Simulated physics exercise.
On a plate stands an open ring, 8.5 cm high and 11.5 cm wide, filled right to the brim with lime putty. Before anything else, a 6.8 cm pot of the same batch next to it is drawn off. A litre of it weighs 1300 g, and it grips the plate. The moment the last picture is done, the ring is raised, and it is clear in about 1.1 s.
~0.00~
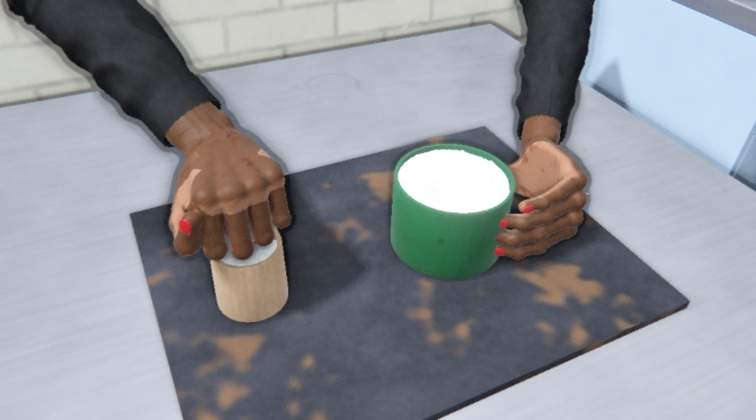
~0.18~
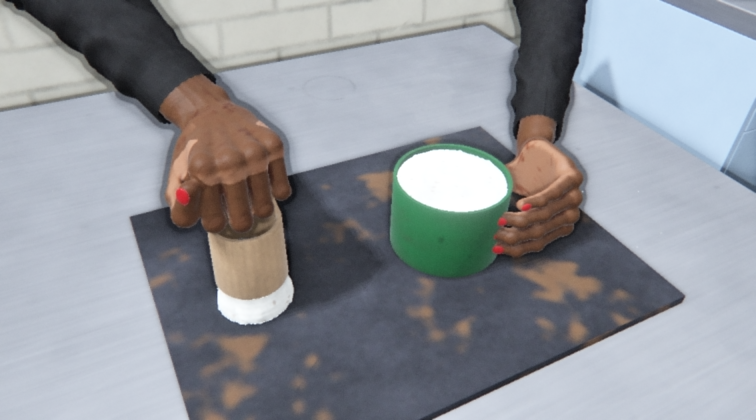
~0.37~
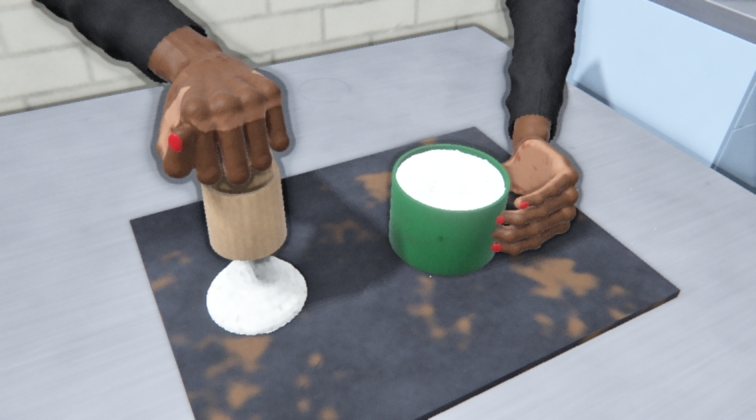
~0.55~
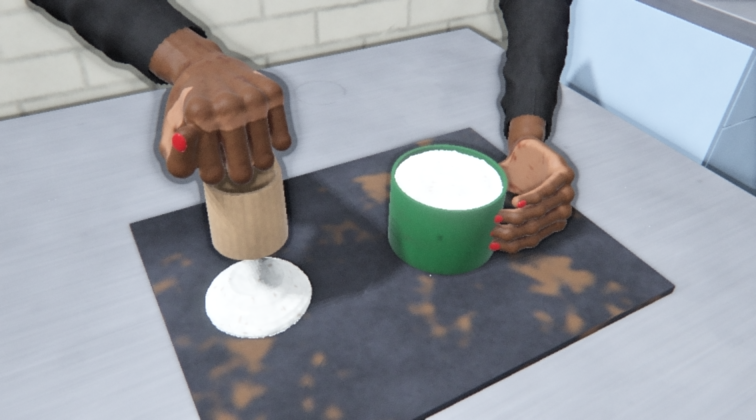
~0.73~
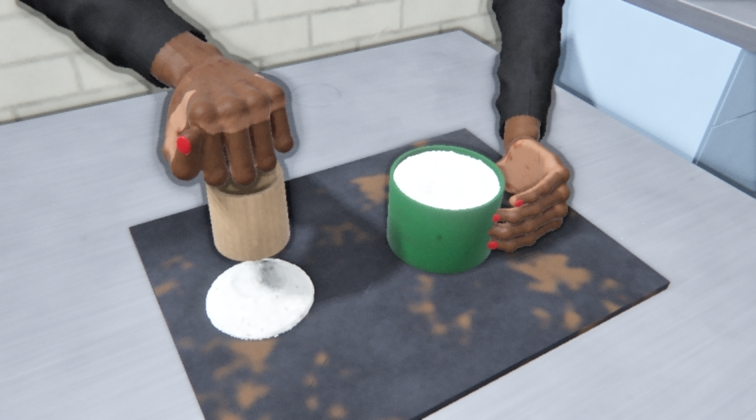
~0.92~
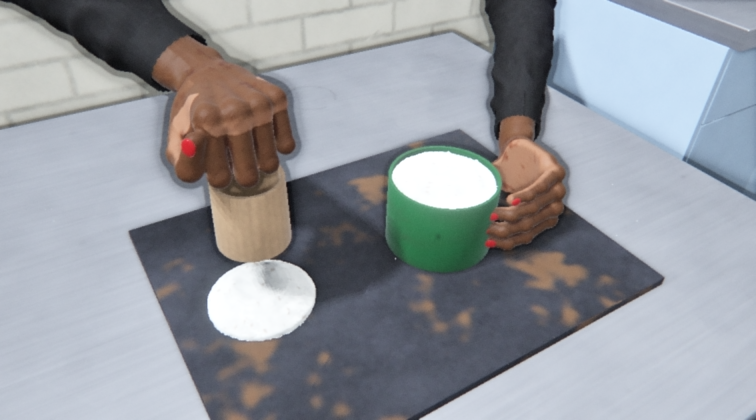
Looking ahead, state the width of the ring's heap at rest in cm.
I'd put it near 21.7 centimetres.
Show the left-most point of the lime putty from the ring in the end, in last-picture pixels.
Around (345, 240).
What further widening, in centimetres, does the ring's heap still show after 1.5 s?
Around 2.5 cm more width.
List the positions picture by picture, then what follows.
The first frame shows middle of the pot's mouth at (246, 246), still down; middle of the ring's top at (454, 179), not yet moved.
The second frame shows middle of the pot's mouth at (244, 220), raised 3.2 cm; middle of the ring's top at (453, 178), not yet moved.
The third frame shows middle of the pot's mouth at (240, 176), raised 8.2 cm; what the pot left 3.7 cm high and 9.8 cm wide, top at (254, 274); middle of the ring's top at (451, 178), not yet moved.
The fourth frame shows middle of the pot's mouth at (243, 176), raised 8.5 cm; what the pot left 3.3 cm high and 10 cm wide, top at (257, 279); middle of the ring's top at (449, 178), not yet moved.
The fifth frame shows middle of the pot's mouth at (245, 177), raised 8.5 cm; what the pot left 3.1 cm high and 11 cm wide, top at (258, 281); middle of the ring's top at (447, 178), not yet moved.
The sixth frame shows middle of the pot's mouth at (247, 179), raised 8.5 cm; what the pot left 3.0 cm high and 11 cm wide, top at (260, 283); middle of the ring's top at (445, 178), not yet moved.
After 1.2 s, the ring is up 2.1 cm; the lime putty has come down 0.5 cm to 8.0 cm and is 13 cm wide.
After 1.5 s, the ring is up 5.7 cm; the lime putty has come down 3.7 cm to 4.8 cm and is 19 cm wide.
After 1.7 s, the ring is up 8.1 cm; the lime putty has come down 4.5 cm to 4.0 cm and is 21 cm wide.
After 2.1 s, the ring is clear; the lime putty has come down 4.8 cm to 3.7 cm and is 21 cm wide.
After 3.1 s, at rest, the ring is clear; the lime putty has come down 4.9 cm to 3.6 cm and is 22 cm wide.
